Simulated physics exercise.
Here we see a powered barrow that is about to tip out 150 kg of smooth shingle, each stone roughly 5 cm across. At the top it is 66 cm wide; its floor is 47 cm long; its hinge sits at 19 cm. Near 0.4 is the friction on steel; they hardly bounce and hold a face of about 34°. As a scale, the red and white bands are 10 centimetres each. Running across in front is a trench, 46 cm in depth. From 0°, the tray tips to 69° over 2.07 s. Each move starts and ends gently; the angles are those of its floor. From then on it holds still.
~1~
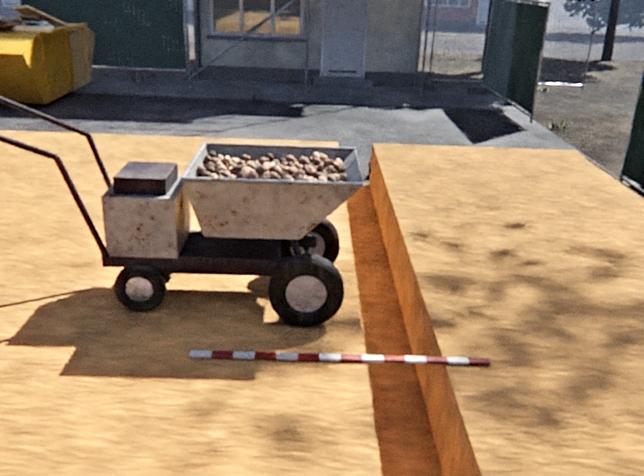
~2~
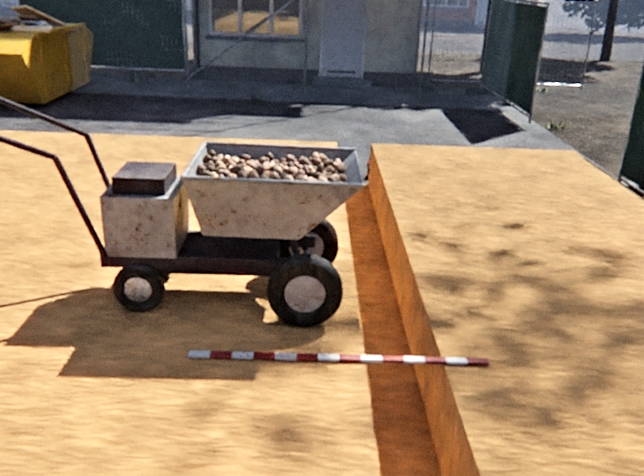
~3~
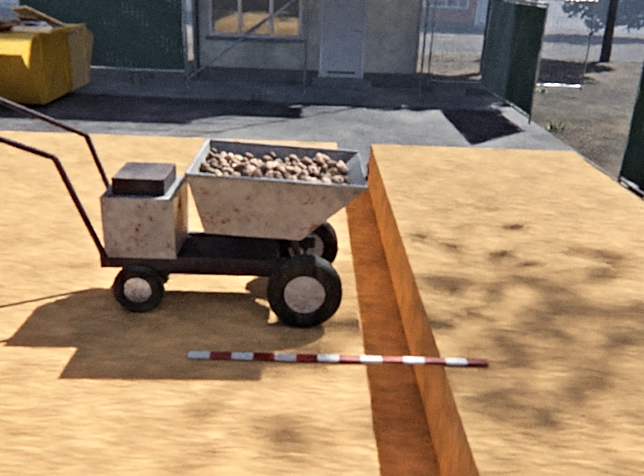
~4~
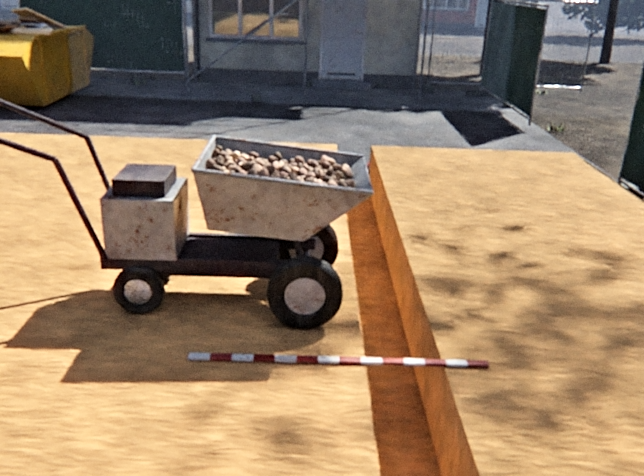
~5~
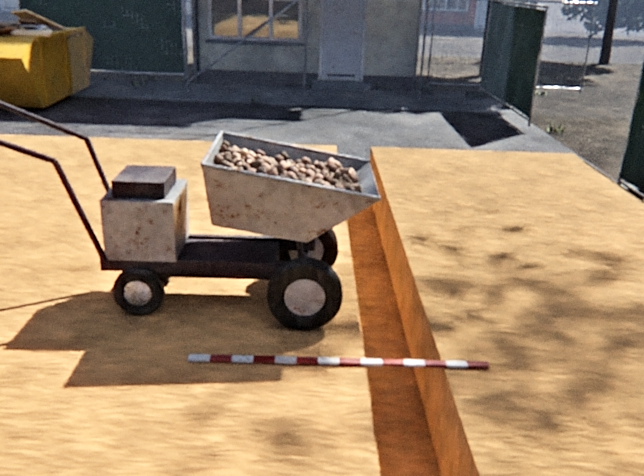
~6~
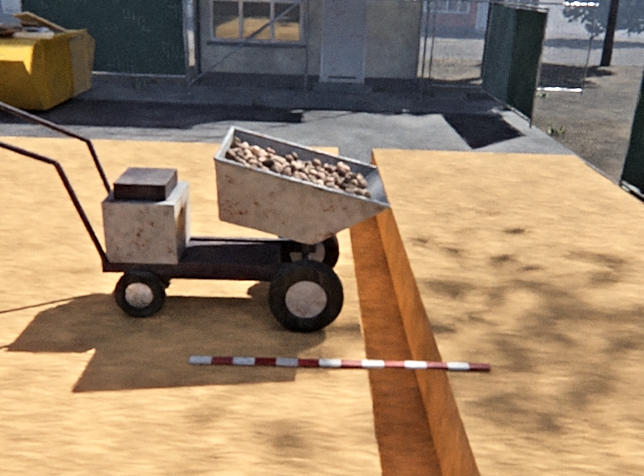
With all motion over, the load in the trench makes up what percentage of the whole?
It makes up about 22 percent of the whole load.
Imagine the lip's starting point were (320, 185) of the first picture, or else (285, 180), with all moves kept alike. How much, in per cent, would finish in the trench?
Around 70% for the first place and 100% for the second.
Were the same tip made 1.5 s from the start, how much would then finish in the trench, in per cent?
Close to 20 per cent then.
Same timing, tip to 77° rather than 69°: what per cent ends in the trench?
About 10%.
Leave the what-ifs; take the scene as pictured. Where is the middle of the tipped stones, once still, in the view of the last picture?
The stones end up centred near (466, 302).
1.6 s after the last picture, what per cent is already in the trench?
Roughly 5% by that time.
Then, 0.9 s after the last picture the floor is at 58°, 95 % in the tray, 1 % in the trench, 4 % past the trench; the foremost stones are at (451, 288).
Then, 1.6 s after the last picture the floor is at 69°, 27 % in the tray, 3 % in the trench, 69 % past the trench; the foremost stones are at (564, 300).
Then, 1.9 s after the last picture the floor is at 69°, 8 % in the tray, 9 % in the trench, 83 % past the trench; the foremost stones are at (606, 310).
Then, 3.9 s after the last picture the floor is at 69°, 0 % in the tray, 22 % in the trench, 78 % past the trench; the foremost stones are at (625, 323).
